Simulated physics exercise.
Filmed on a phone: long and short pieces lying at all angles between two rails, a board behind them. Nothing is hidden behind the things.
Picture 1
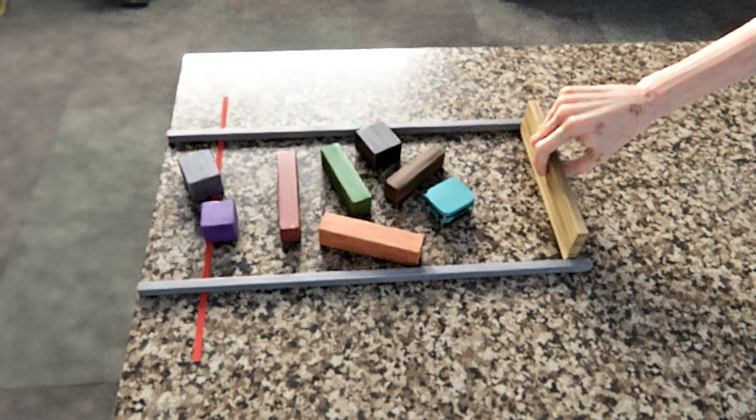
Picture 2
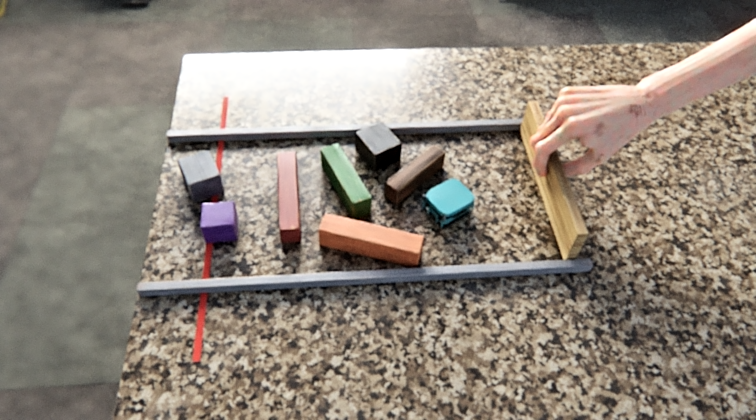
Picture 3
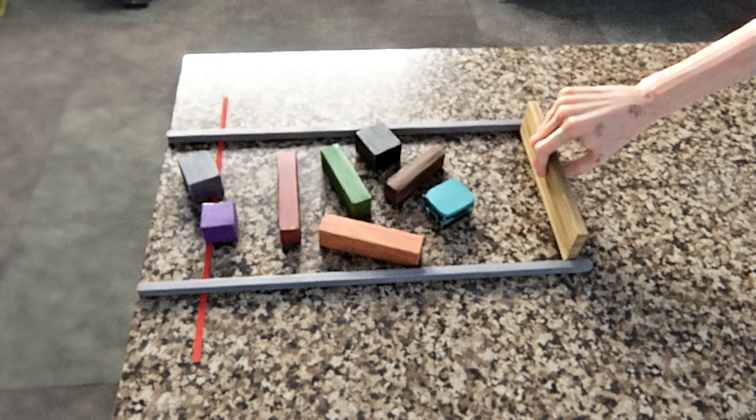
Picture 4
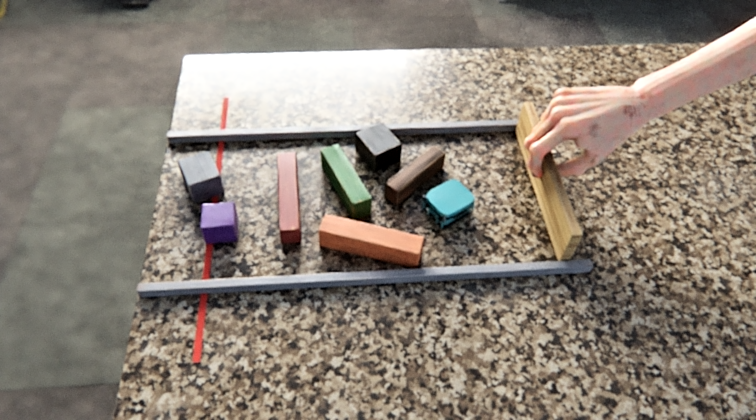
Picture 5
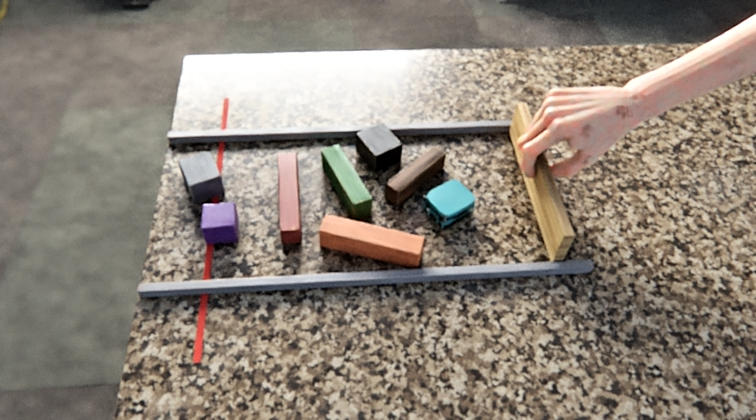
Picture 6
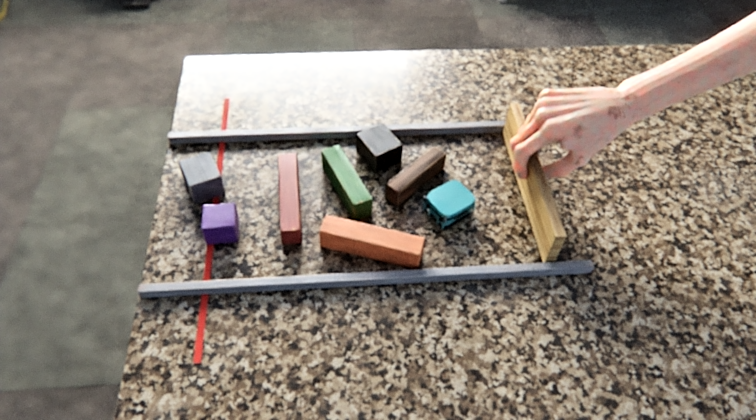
A wooden board, held by a hand, slid a short way left between two rails on a speckled counter, while the scattered colored blocks and bars in front of it stayed still.
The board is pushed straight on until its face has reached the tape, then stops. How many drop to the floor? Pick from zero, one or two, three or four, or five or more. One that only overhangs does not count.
Outcome: The number that fall off is three or four.
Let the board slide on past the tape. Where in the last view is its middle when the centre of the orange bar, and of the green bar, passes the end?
Its middle is around (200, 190) and around (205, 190).
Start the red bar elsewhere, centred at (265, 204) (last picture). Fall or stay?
From there it tumbles off.
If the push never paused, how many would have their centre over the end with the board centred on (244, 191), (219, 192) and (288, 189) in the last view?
Place by place, 1, 3 and 0.
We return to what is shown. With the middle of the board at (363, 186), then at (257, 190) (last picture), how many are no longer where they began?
First 6, then 8.
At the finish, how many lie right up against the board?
4 of them.
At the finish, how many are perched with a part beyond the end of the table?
It comes to 2.
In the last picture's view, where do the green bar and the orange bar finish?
The green bar stops around (165, 191); the orange bar around (157, 250).
A little later, none off yet; grey block at rest near (202, 178); purple block at rest near (221, 224); red bar at rest near (290, 197).
Next, none off yet; grey block at rest near (202, 178); purple block shifted about its own width near (185, 218); red bar shifted a little near (241, 189).
When it is over, the number that fall off is three or four; down, red bar, purple block and grey block.
